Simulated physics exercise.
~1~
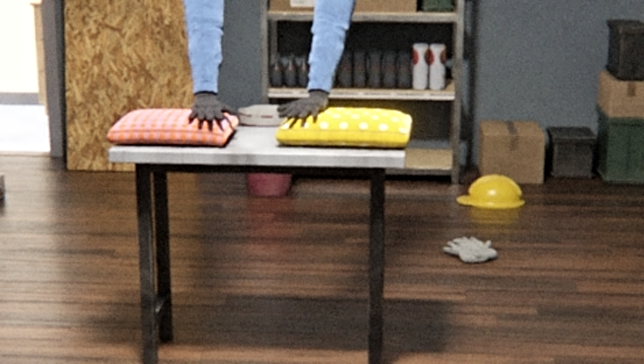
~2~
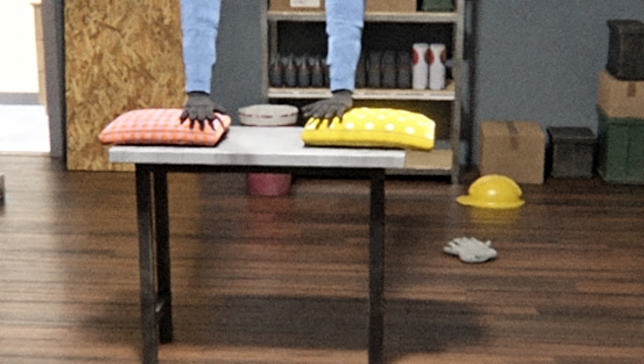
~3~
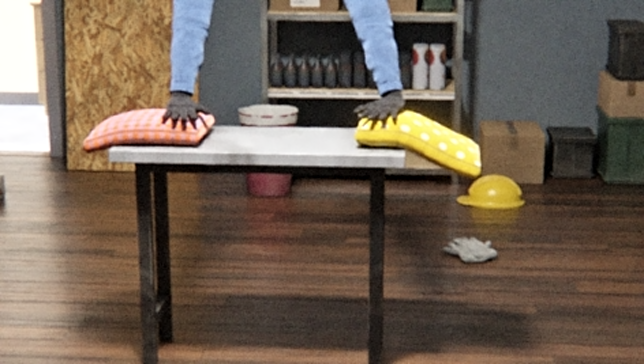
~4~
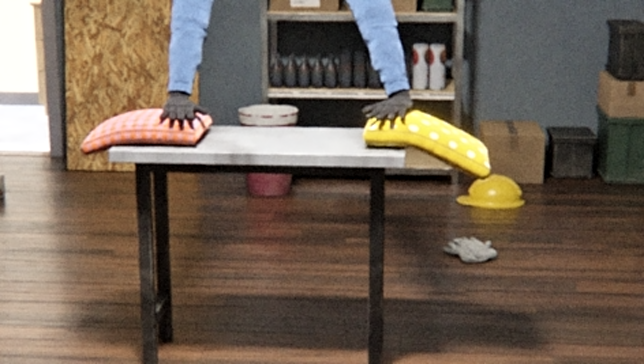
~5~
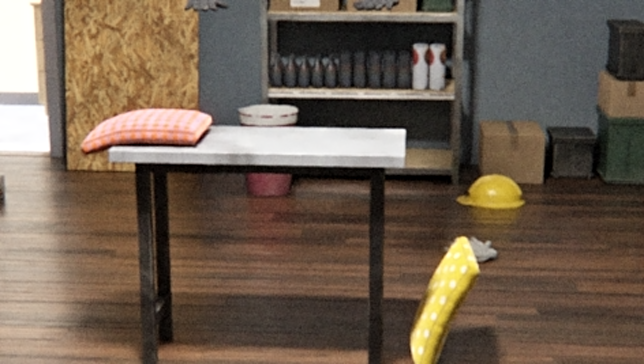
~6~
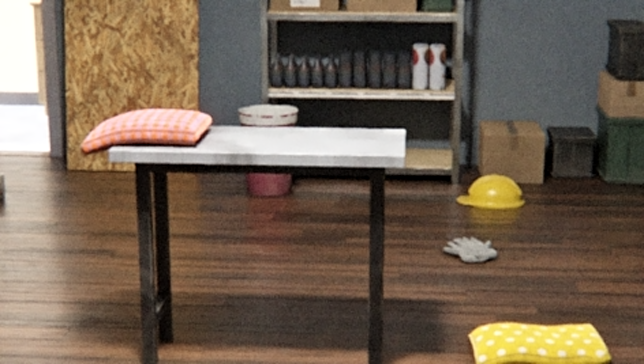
At the start, a person in blue sleeves and dark gloves rests one hand on an orange patterned cushion and the other on a yellow polka-dot pillow, side by side on a table. The hands spread apart, sliding the cushion left and the pillow right, and a pale round object shows between them. The pillow moves farther out until much of it droops over the right edge. The hands then lift away, and the pillow tips off and drops. It ends up lying flat on the wooden floor at the lower right, while the orange cushion stays on the table's left end.
